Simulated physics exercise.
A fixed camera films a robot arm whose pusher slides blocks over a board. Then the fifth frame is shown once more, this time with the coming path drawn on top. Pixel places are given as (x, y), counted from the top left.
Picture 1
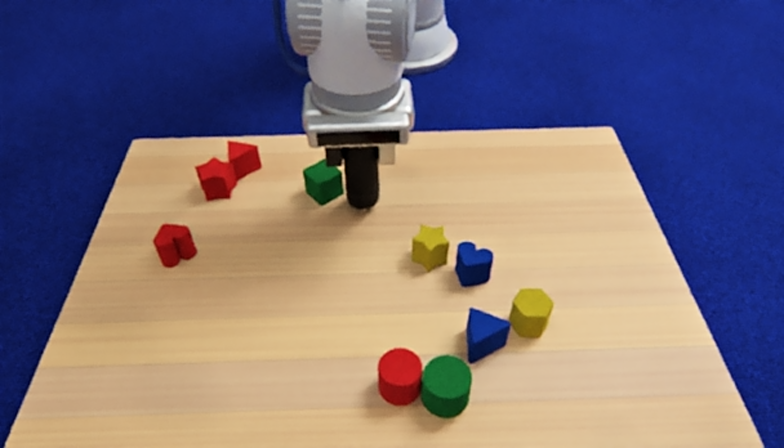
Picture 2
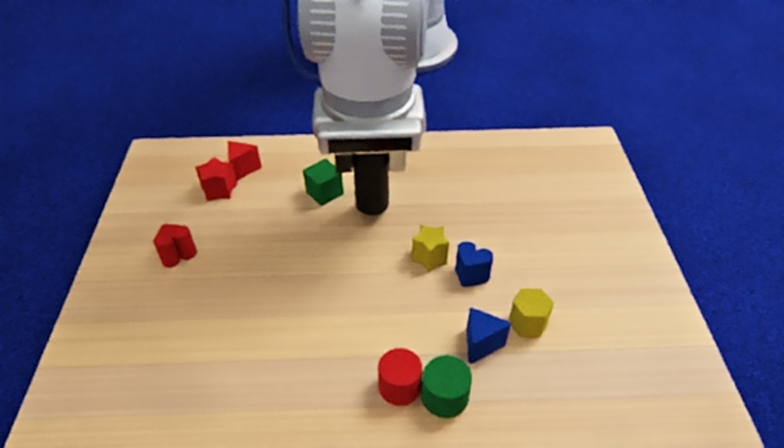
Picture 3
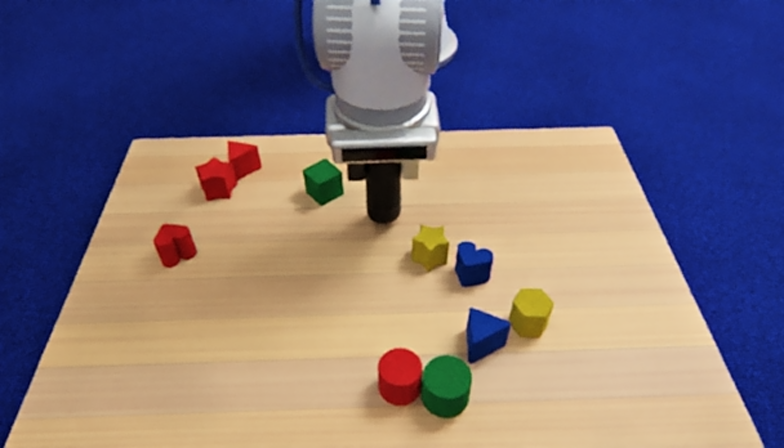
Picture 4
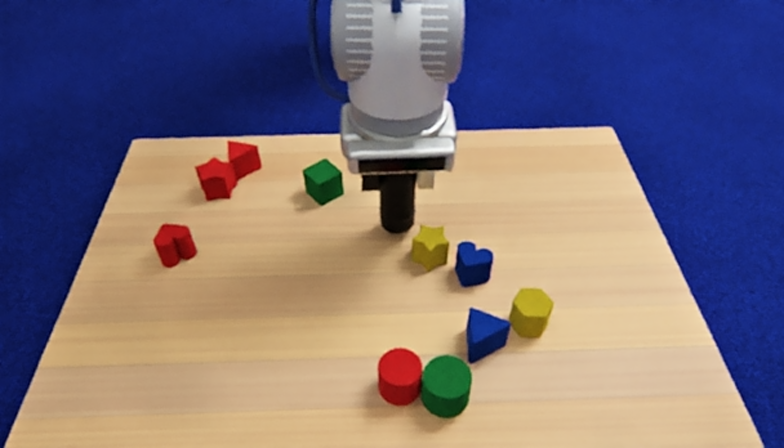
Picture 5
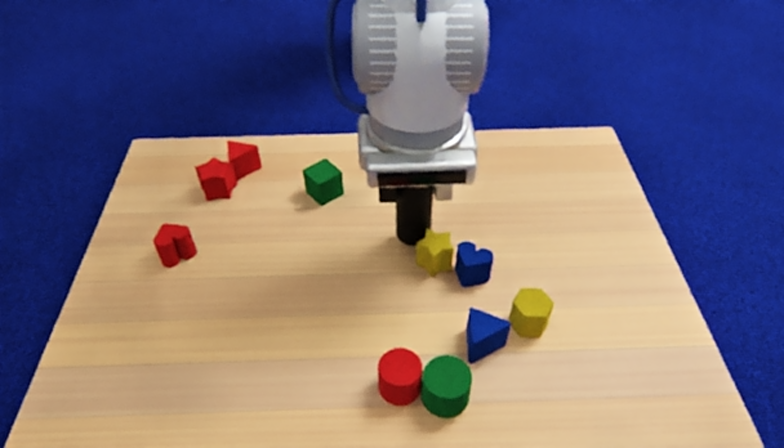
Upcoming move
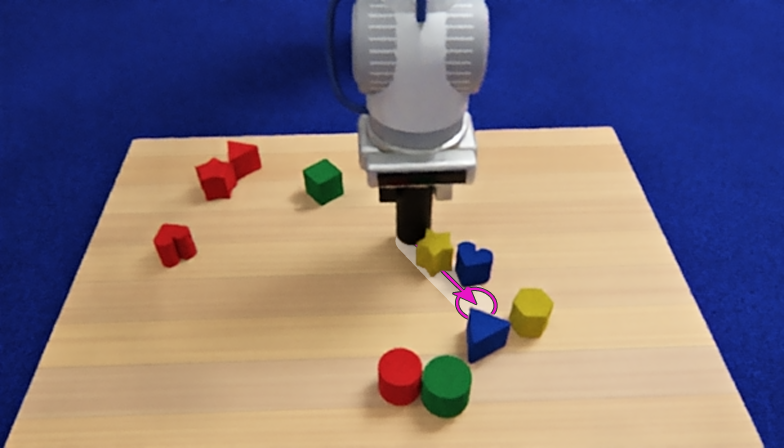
A pale wooden board on a blue surface is seen from above at an angle by a still camera. Red blocks sit at the left, a green cube near the top, yellow and blue blocks at the right, and red and green cylinders near the bottom. A grey-white robot arm slides its black tip rightward and slightly down, nudging the yellow star a little.
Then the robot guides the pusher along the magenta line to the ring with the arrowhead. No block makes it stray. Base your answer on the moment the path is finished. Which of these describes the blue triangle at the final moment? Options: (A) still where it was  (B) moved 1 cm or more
B
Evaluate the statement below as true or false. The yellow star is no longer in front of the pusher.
Verdict: False.
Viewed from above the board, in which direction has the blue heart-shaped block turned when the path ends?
It is turned anticlockwise.
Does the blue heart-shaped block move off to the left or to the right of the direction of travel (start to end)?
The shift goes left.
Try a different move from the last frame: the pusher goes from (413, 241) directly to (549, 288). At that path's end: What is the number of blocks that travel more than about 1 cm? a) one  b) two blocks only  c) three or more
That would be b.
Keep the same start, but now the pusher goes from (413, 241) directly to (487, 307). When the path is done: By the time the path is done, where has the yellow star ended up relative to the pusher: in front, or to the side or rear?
Ahead to the end.
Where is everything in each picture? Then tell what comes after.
Pusher tip (363, 199); block tops, yellow star (431, 236); blue heart-shaped block (474, 253); blue triangle (485, 324); yellow hexagon (534, 301), in the first picture.
Pusher (372, 205); blocks unchanged, in the second picture.
Pusher (384, 213); blocks unchanged, in the third picture.
Pusher (397, 222); blocks unchanged, in the fourth picture.
Pusher (413, 234); yellow star (436, 241); blue heart-shaped block (474, 253); blue triangle (485, 324); yellow hexagon (534, 301), in the fifth picture.
Path on the board, in a line from (413, 241) to (476, 304).
The first path, step by step. Halfway along, pusher (444, 264); yellow star (462, 274), turned 30° clockwise; blue heart-shaped block (502, 270), turned 45° anticlockwise.
At the end, pusher (477, 297); yellow star (491, 310), turned 45° clockwise; blue heart-shaped block (517, 274), turned 90° anticlockwise; blue triangle (492, 339); yellow hexagon in place.
